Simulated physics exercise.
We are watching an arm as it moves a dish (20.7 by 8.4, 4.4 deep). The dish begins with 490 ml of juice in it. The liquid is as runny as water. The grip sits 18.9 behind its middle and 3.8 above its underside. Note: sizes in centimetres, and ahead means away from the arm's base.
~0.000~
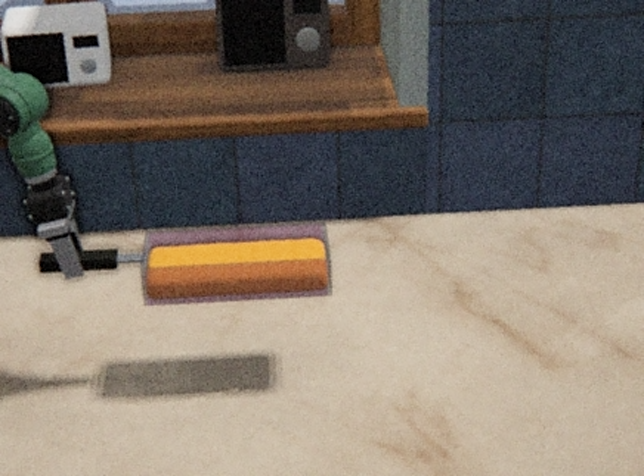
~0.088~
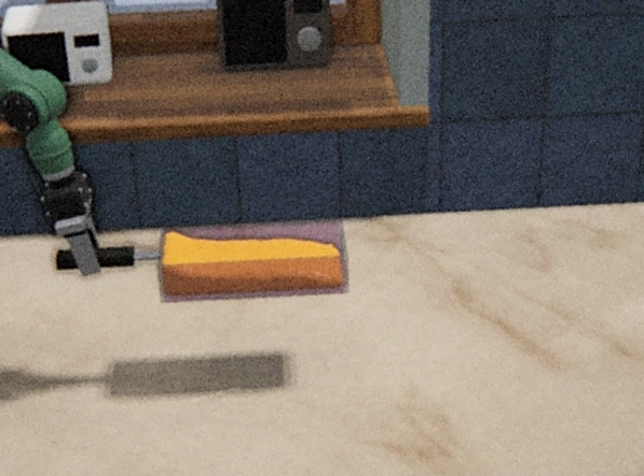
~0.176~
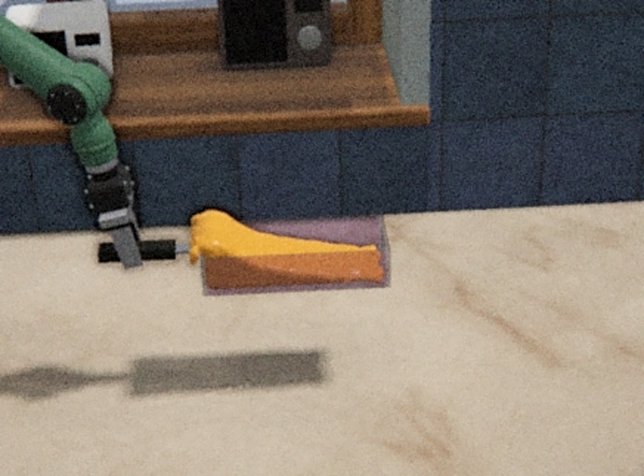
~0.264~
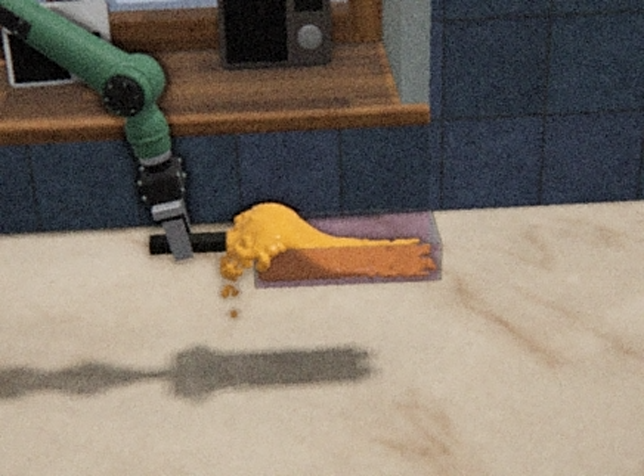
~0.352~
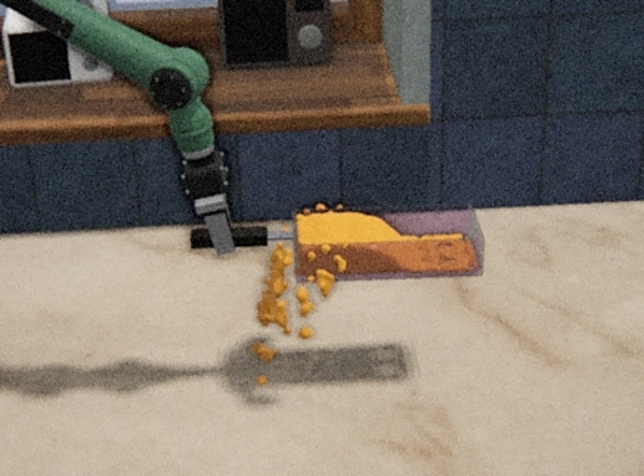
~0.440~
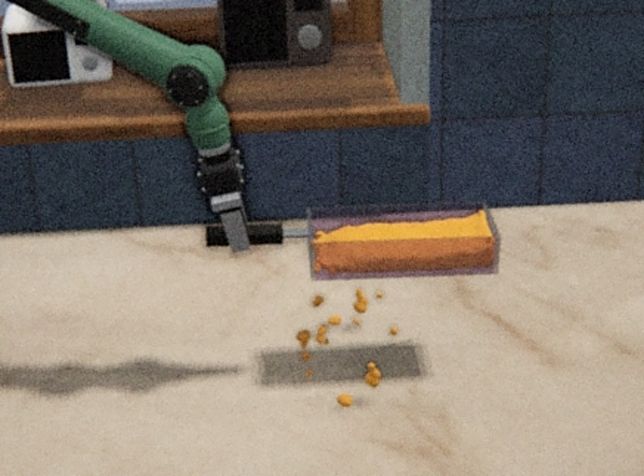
In a kitchen, a green robot arm pushed a clear dish of orange juice rightward above a marble counter, and the juice surged up the left end and spilled over in drops before levelling somewhat.
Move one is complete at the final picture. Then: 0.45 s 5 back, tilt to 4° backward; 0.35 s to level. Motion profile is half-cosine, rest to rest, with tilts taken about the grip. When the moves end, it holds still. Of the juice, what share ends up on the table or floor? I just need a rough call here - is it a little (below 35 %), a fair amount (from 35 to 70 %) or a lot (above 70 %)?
It is a fair amount, from 35 to 70 %.
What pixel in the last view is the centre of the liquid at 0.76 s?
Centre: Approx. (432, 243) px.
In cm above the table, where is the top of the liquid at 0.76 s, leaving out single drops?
It reaches roughly 34 centimetres.
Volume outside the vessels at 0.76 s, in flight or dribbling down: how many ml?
Around 120 ml at that time.
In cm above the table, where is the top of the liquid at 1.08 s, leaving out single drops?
Roughly 21 cm above the table.
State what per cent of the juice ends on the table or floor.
It comes to about 45 percent.
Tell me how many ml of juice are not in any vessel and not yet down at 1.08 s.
Outside the vessels: Near 20 ml.
By 0.76 s, tilted 3° backward, liquid up to 44 above the table; 285 ml in the dish, 80 ml on the table or floor, 125 ml in the air or running down outside.
By 1.08 s, tilted 2° backward, liquid up to 28 above the table; 265 ml in the dish, 205 ml on the table or floor, 20 ml in the air or running down outside.
By 1.44 s, level, liquid up to 21 above the table; 265 ml in the dish, 225 ml on the table or floor.
By 2.24 s, level, liquid up to 17 above the table; 265 ml in the dish, 225 ml on the table or floor.
Final state, 265 ml in the dish, 225 ml on the table or floor. That is 46 % on the table or floor.
